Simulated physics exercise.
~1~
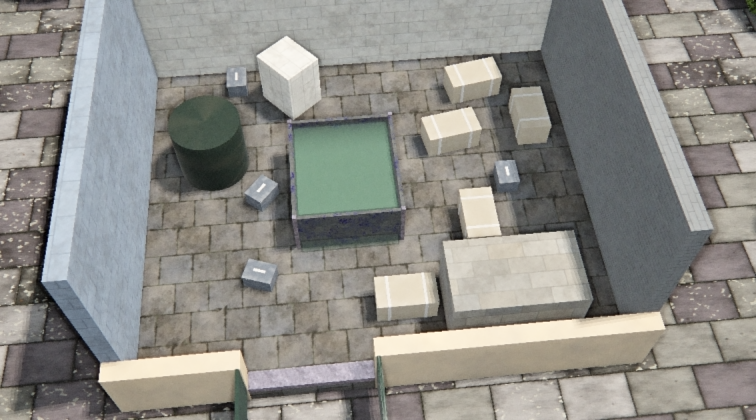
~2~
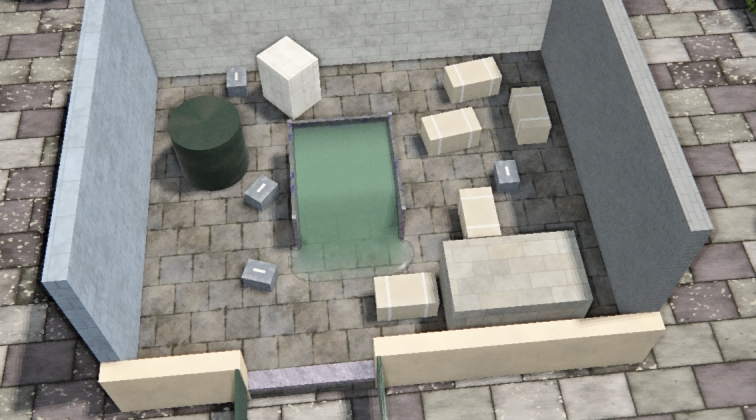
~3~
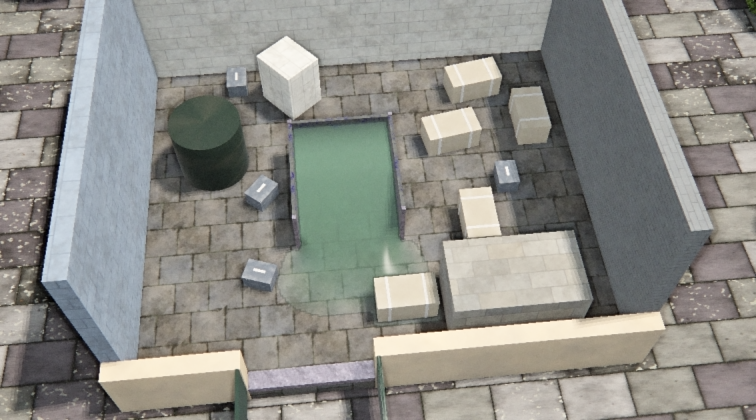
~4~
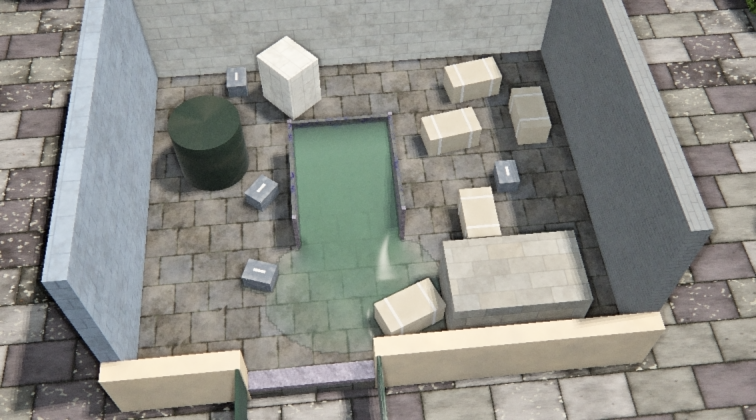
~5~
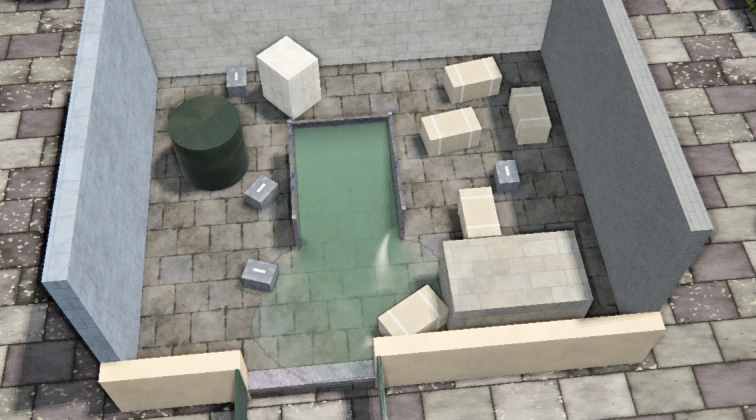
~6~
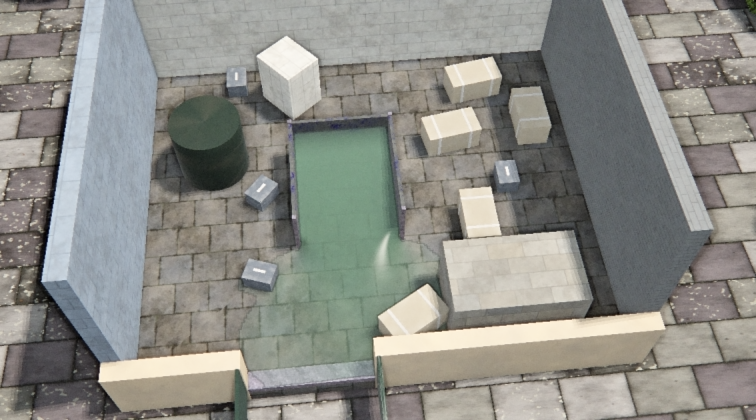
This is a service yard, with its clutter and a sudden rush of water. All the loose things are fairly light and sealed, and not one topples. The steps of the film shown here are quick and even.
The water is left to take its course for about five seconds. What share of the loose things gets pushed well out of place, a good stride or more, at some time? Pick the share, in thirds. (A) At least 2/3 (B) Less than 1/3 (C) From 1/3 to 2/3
Answer: B.
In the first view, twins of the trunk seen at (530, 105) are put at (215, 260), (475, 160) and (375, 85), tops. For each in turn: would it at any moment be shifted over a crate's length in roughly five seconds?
First remains in place, second remains in place, third remains in place.
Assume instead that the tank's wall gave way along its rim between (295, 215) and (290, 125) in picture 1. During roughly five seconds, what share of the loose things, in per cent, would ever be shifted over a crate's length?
40 per cent or thereabouts.
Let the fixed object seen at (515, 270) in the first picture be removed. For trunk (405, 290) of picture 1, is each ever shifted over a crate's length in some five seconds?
This one: The full distance.
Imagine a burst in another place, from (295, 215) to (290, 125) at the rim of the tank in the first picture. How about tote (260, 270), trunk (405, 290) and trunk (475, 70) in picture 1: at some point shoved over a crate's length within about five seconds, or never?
Went past that, fell short, fell short.
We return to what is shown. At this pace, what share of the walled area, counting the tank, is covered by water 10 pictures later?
30 %.
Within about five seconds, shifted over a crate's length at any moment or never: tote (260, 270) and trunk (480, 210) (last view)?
The first: Doesn't reach it. The second: Reaches it.
A moment on, 0 of 10 are well off their spots; 1 afloat.
Next, 0 of 10 are well off their spots; 1 afloat.
Later, 0 of 10 are well off their spots; 1 afloat.
In the end, 1 of 10 are well off their spots, and 1 have been at some point; 2 afloat.
